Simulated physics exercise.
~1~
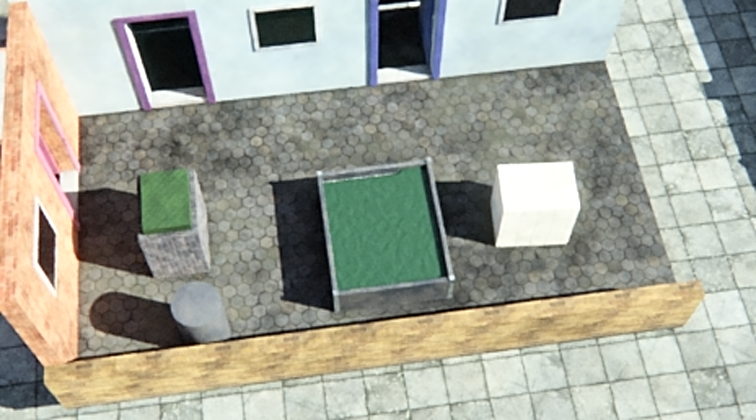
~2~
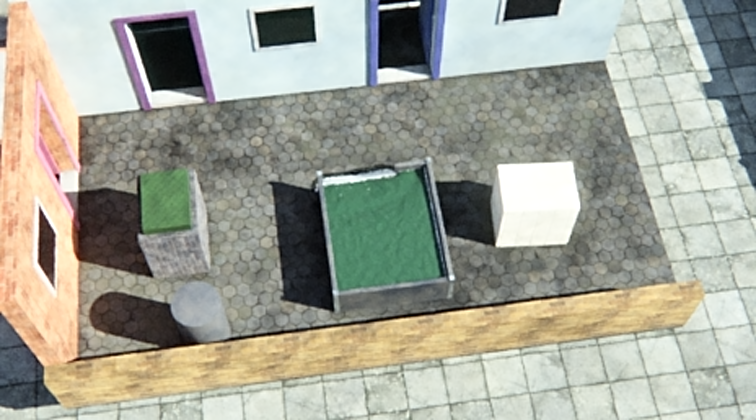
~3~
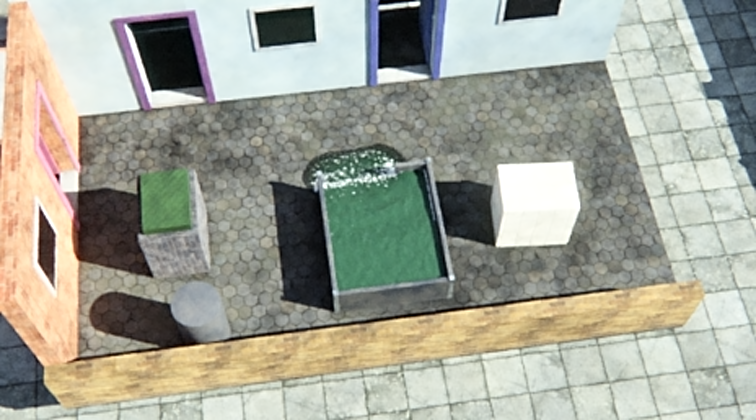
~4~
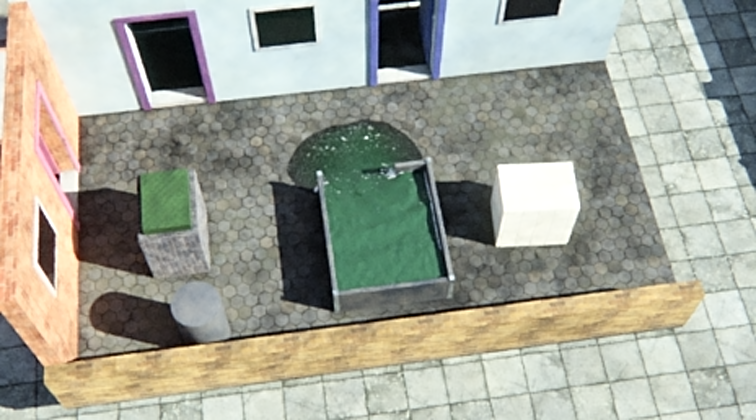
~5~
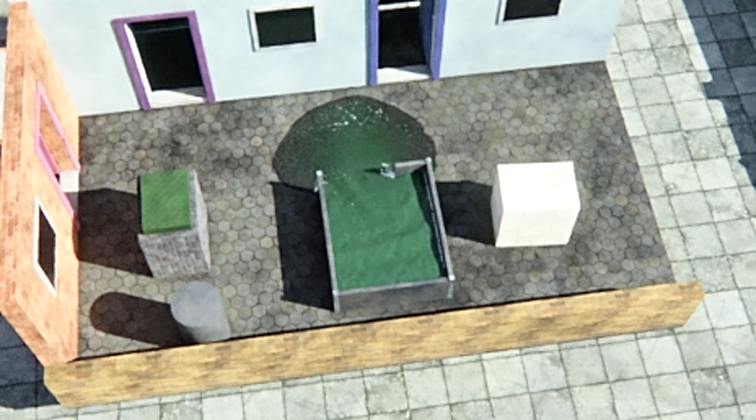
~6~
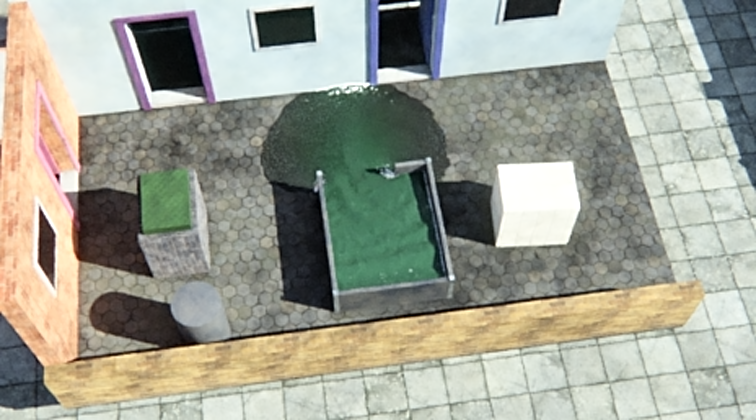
At first, an open tank of green water stands whole and still in a paved alley between a white block and a grass-topped block. Then its far side gives way and water spills through the gap, spreading across the paving in a widening, rounded pool that extends close to the pale building.
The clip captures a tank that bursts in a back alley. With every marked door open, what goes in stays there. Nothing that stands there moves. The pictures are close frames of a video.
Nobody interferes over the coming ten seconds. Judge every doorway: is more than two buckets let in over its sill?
Outcome: I expect the blue door to go past two buckets, I expect the purple door to stop at two buckets or less, I expect the pink door to stop at two buckets or less.
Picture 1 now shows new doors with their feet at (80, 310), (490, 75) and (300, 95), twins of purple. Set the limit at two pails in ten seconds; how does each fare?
Door one stays inside the limit, door two stays inside the limit, door three breaks the limit.
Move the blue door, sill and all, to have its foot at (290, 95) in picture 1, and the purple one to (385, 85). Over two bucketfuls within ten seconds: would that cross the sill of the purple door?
Checking it alone, the purple door overshoots.
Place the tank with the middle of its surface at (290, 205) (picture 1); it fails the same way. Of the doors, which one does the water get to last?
Door: The pink door.
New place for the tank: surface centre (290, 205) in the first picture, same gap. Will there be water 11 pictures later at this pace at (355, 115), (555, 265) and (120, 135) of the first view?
Result: Inundated; spared; inundated.
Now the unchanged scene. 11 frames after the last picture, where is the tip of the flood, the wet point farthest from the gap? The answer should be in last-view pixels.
By then the tip should be at about (114, 118).
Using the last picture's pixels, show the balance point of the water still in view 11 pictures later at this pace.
I would point to (351, 176).
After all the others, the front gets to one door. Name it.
Looking at the pictures, the answer is the door marked pink.
A moment on, water covers 15 % of the floor; the blue door under two buckets in, the purple door not reached, the pink door not reached.
Next, water covers 20 % of the floor; the blue door over two buckets in, the purple door wet at the sill, nothing in, the pink door not reached.
Then, water covers 45 % of the floor; the blue door far over two buckets in, the purple door wet at the sill, nothing in, the pink door wet at the sill, nothing in.
Later, water covers 60 % of the floor; the blue door far over two buckets in, the purple door wet at the sill, nothing in, the pink door under two buckets in.
In the end, water covers 70 % of the floor; the blue door far over two buckets in, the purple door wet at the sill, nothing in, the pink door under two buckets in.
